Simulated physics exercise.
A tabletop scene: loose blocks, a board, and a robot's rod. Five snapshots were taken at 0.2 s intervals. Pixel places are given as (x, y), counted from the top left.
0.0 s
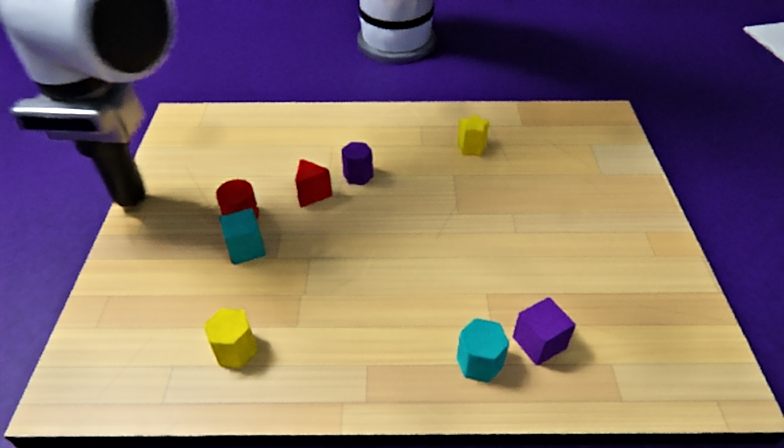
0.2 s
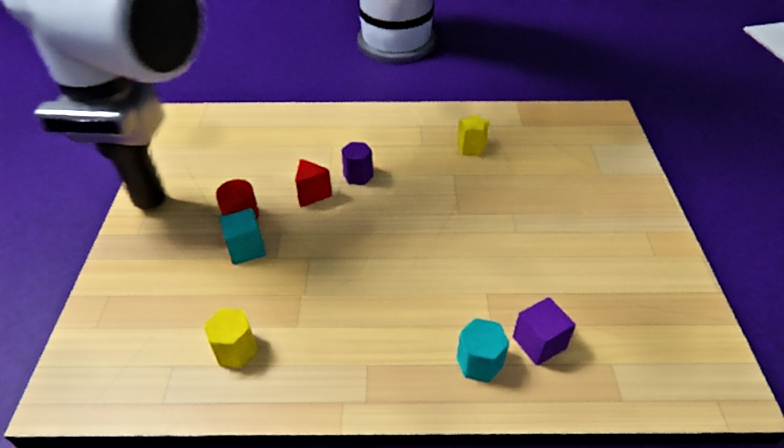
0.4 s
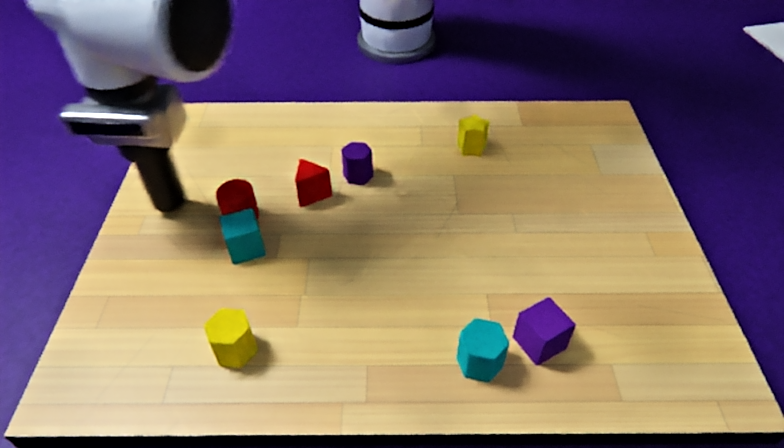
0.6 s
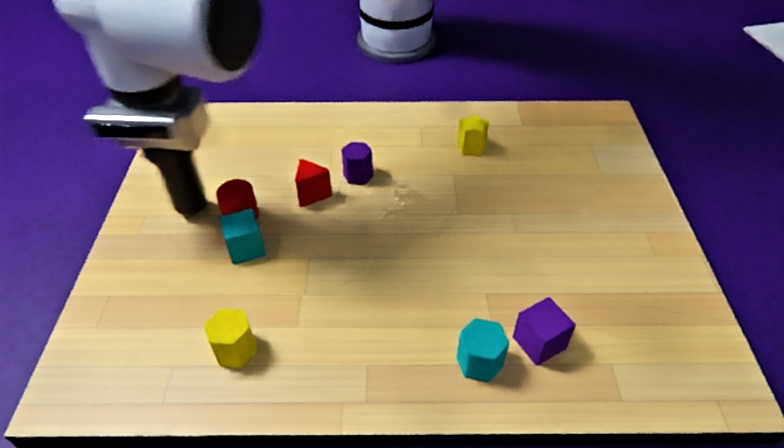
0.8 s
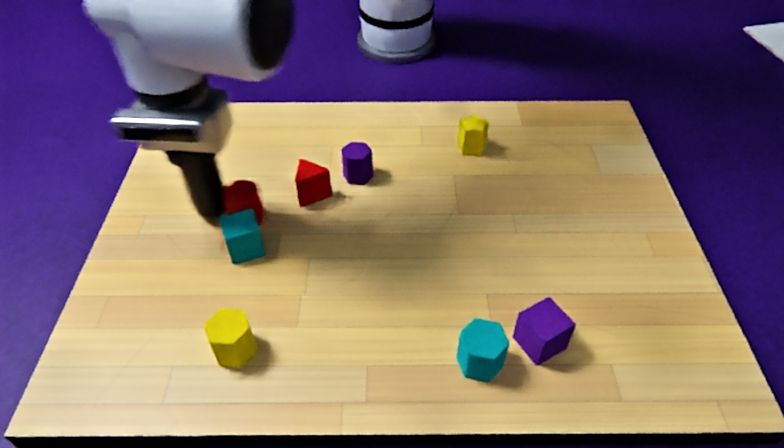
A robot arm with a dark rod moved steadily right across the left side of a wooden board until it reached the red cylinder beside a turquoise block, nudging the cylinder slightly right.
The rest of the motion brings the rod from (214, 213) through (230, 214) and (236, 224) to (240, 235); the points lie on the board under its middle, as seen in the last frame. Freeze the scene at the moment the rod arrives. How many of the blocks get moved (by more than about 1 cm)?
Here I'd predict two blocks moving more than 1 cm.
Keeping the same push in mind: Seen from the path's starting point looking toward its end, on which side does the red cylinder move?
It moves off to the left.
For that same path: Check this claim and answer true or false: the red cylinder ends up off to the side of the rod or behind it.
True.
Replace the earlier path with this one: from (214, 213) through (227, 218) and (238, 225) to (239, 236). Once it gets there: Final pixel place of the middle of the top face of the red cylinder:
The spot you're after is about (269, 196) in the image.
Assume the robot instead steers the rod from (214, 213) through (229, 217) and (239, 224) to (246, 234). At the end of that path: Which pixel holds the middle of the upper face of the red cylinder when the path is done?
It ends at (275, 197).
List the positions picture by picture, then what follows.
Rod's lower end (131, 197); turquoise four-sided block (239, 223); red cylinder (234, 190); red triangular piece (309, 169), in the first frame.
Rod (150, 199); blocks still, in the second frame.
Rod (170, 202); blocks still, in the third frame.
Rod (191, 204); blocks still, in the fourth frame.
Rod (212, 207); turquoise four-sided block (239, 223); red cylinder (241, 191); red triangular piece (309, 169), in the fifth frame.
On the path given first. Halfway along, rod (232, 212); red cylinder (262, 194).
At the end, rod (238, 228); turquoise four-sided block (244, 232); red cylinder (269, 197); red triangular piece still.
